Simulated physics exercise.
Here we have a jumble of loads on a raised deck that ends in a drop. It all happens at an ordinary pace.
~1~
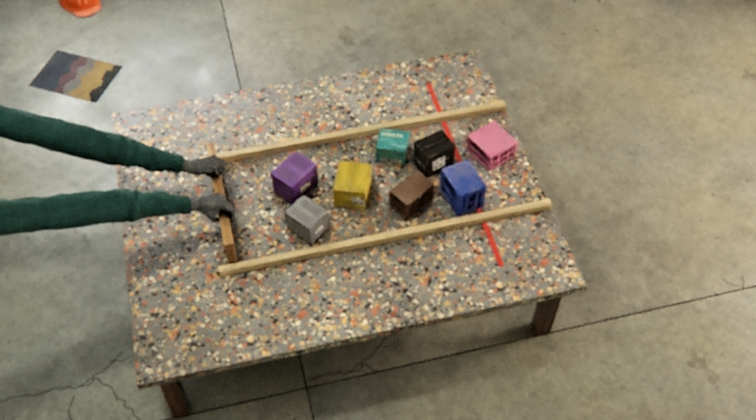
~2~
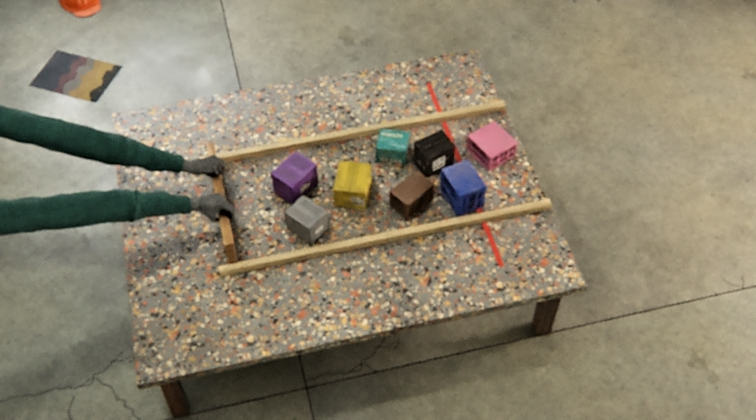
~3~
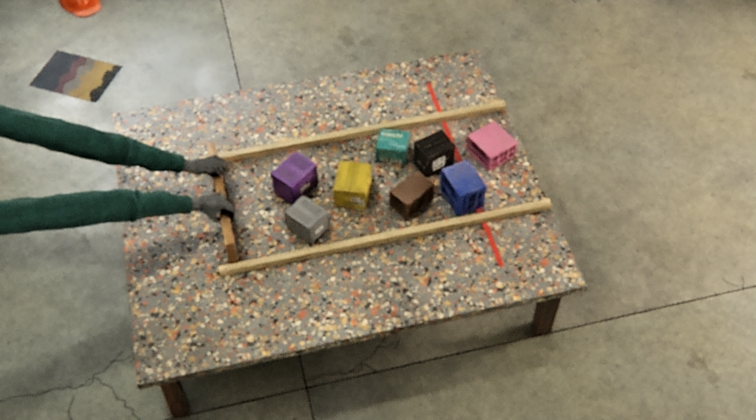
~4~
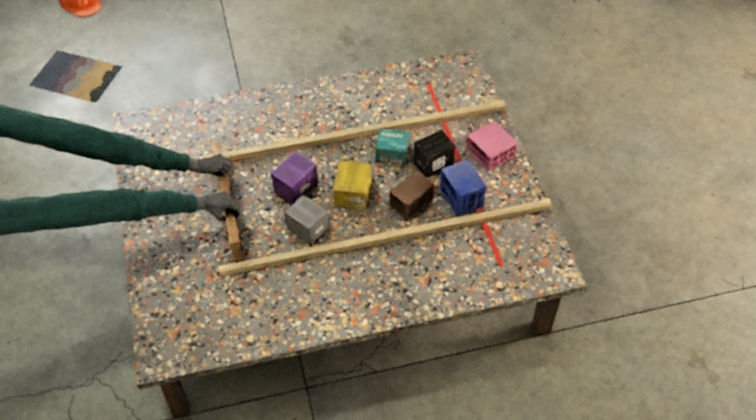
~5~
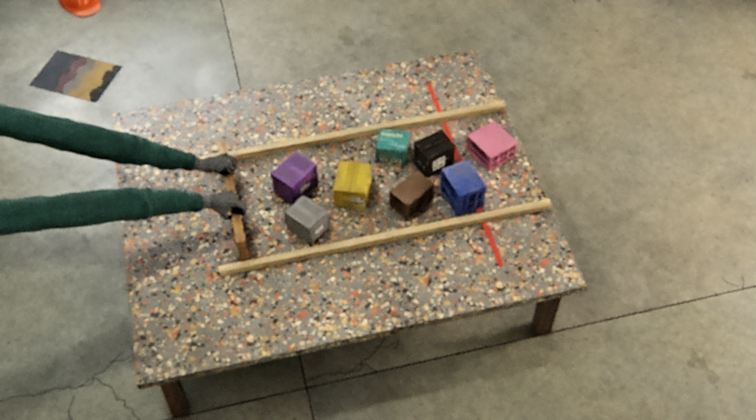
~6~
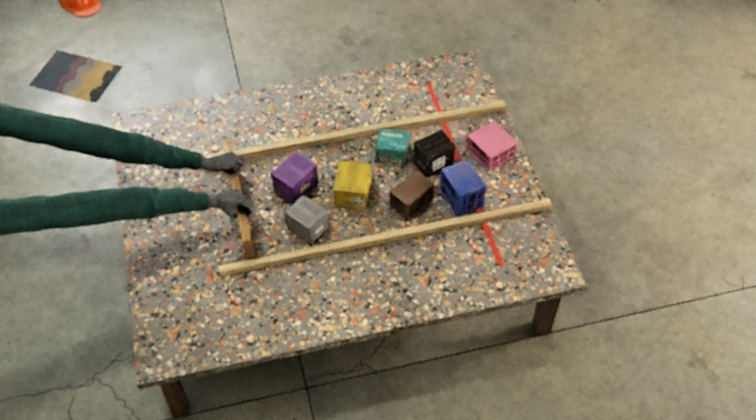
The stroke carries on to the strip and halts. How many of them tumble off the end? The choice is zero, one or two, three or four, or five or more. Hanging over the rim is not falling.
The number that fall off is one or two.
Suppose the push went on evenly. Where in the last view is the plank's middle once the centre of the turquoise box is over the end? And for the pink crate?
For the turquoise box at (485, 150), for the pink crate at (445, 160).
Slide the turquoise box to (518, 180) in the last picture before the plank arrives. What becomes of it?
Then it falls.
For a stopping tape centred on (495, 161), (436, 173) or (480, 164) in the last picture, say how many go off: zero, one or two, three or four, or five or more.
The falls would be at least five; zero; 3 or 4.
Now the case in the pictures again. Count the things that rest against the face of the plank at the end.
In contact: 3.
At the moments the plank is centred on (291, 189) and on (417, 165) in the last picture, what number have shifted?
First 2, then 8.
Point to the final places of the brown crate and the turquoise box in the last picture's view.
The brown crate stops around (517, 179); the turquoise box around (488, 118).
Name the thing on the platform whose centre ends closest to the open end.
It is the black parcel.
A little later, none off yet; pink crate at rest near (492, 146); blue crate at rest near (463, 188); black parcel at rest near (434, 154).
When it is over, the number that fall off is one or two; down, blue crate and pink crate.
